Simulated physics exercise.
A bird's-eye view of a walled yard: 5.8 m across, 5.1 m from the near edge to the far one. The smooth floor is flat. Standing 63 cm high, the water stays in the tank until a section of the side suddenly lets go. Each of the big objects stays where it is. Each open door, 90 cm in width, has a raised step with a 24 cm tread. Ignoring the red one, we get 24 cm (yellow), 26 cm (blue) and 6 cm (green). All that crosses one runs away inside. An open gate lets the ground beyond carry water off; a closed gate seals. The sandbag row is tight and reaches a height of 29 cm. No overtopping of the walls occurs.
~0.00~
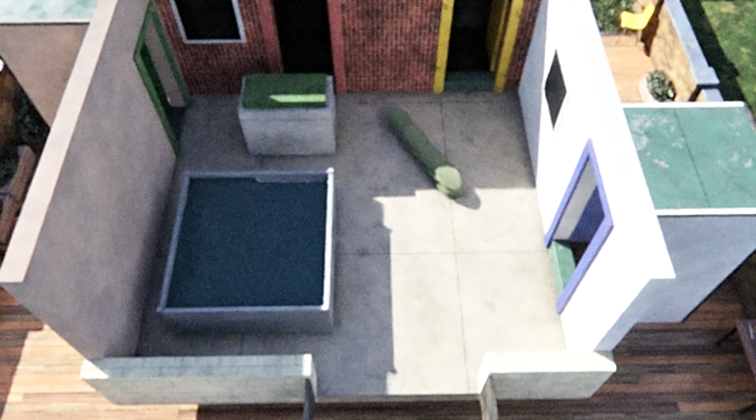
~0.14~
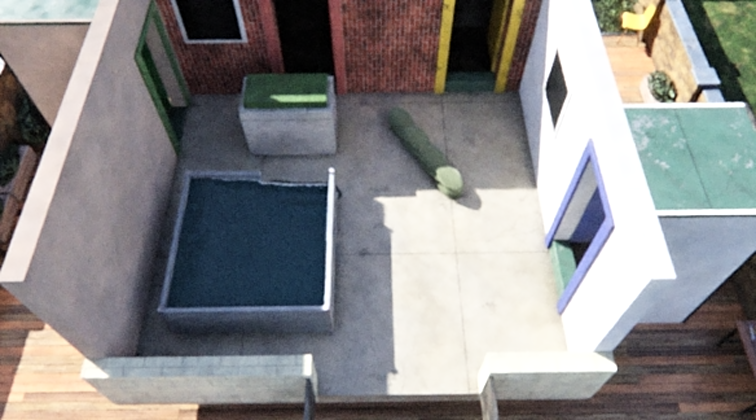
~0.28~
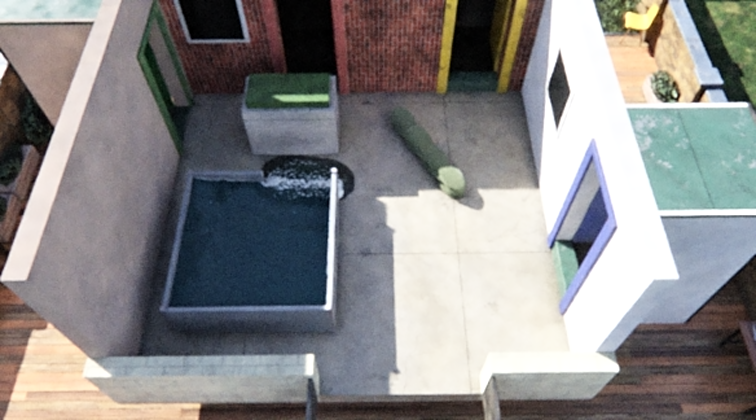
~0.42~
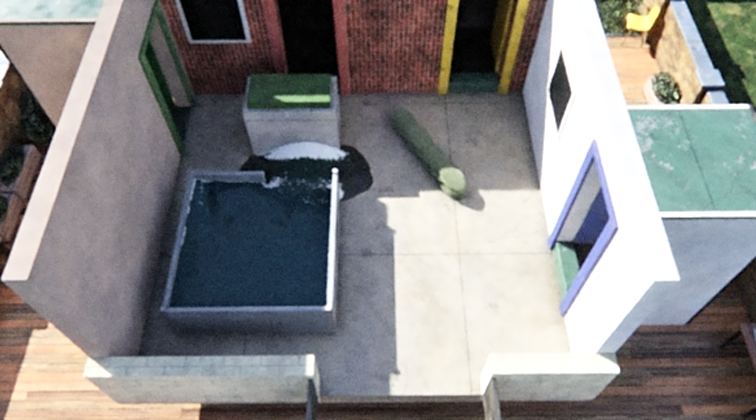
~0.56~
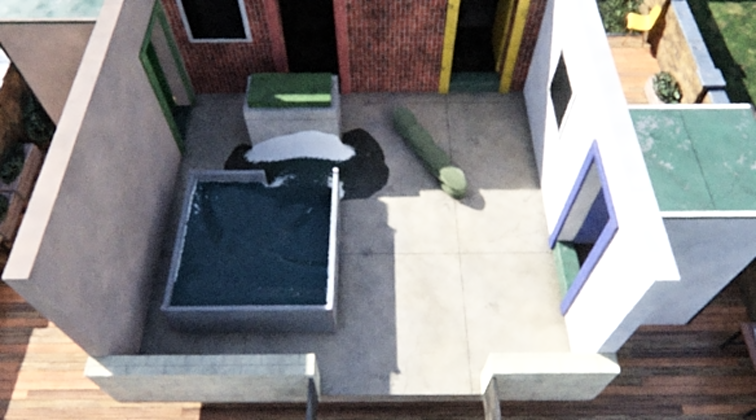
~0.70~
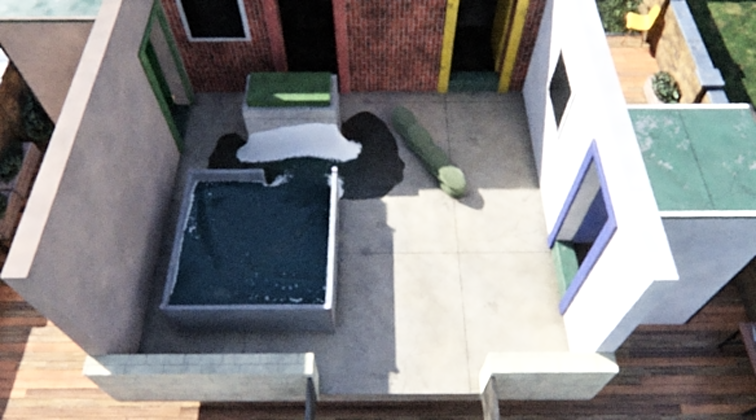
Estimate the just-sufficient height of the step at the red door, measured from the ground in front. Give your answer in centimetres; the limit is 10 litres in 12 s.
I would say 14.5 cm.
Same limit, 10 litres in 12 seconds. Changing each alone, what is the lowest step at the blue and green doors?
Some 6.5 cm for blue, some 13.5 cm for green.
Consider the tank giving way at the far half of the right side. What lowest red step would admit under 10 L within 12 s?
That way, roughly 11.0 cm.
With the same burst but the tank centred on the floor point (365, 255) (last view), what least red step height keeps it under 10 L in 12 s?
New minimum height: Approx. 29 cm.
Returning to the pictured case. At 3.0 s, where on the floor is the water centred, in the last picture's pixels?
Centre of mass: About (292, 220) px.
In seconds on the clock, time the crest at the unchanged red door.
It peaks at about 5.0 s.
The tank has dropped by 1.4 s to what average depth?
About 46 cm.
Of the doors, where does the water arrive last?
Coming last is the blue one.
After 1.4 s water covers 20 % of the floor, deepest (52 cm) near (313, 158); it has not reached the red door.
After 3.0 s water covers 70 % of the floor, deepest (31 cm) near (302, 158); 7 cm at the red door, 0 litres in over its 22 cm step.
After 12.0 s water covers 95 % of the floor, deepest (12 cm) near (491, 93); 9 cm at the red door, 0 litres in over its 22 cm step.
At the red door as built, the water arrived by 2.2 s and peaked near 20 cm at 5.0 s.
Run again over the same 12 s with other heights there, 16 litres in over 13 cm, 2 litres over 17.5 cm. The limit of 10 litres is kept from about 14.5 cm up.
